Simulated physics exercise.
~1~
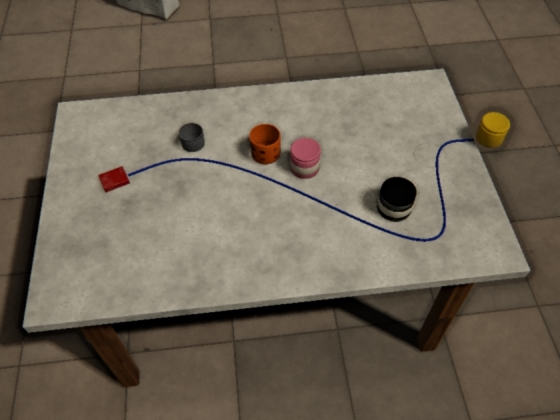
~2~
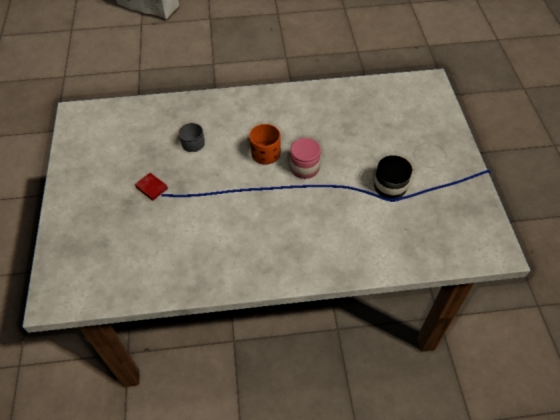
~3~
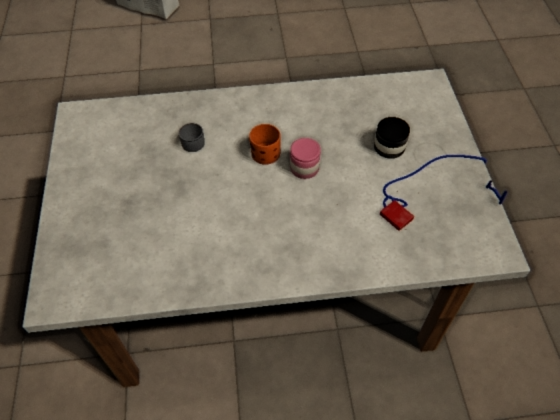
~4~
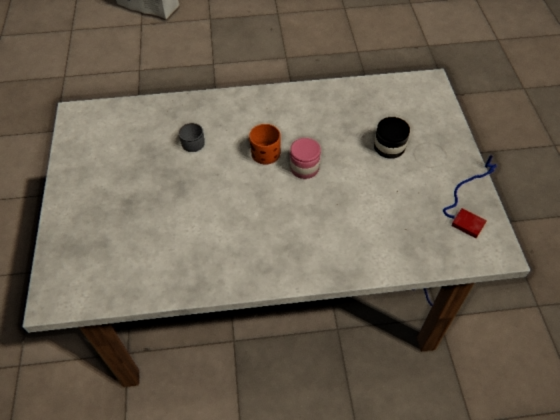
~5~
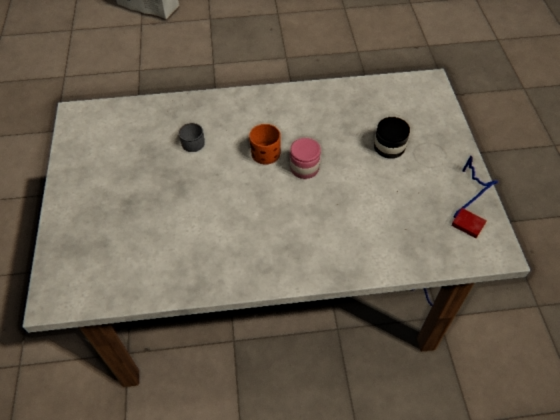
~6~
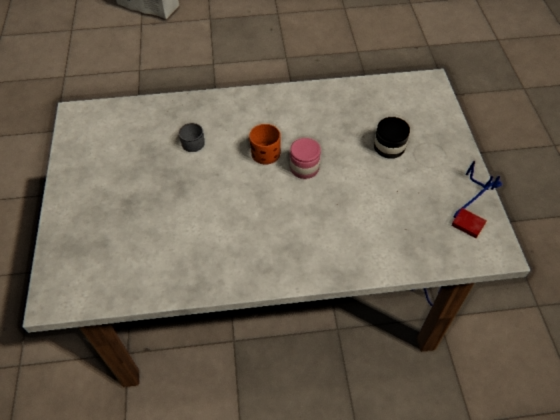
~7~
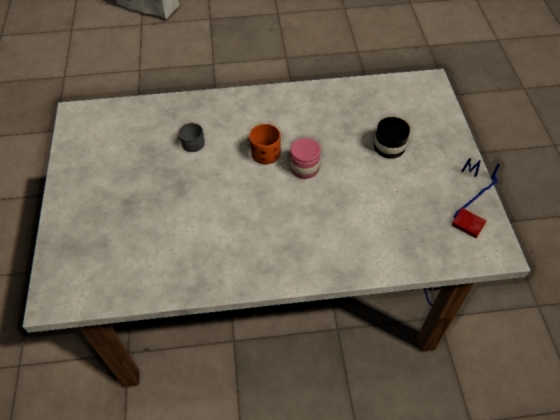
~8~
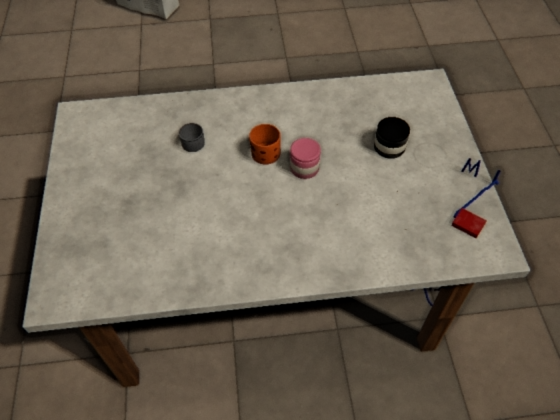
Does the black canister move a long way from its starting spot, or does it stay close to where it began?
The black canister moves a long way from its starting spot, shifting toward the back of the table and coming to rest there, still on the tabletop.
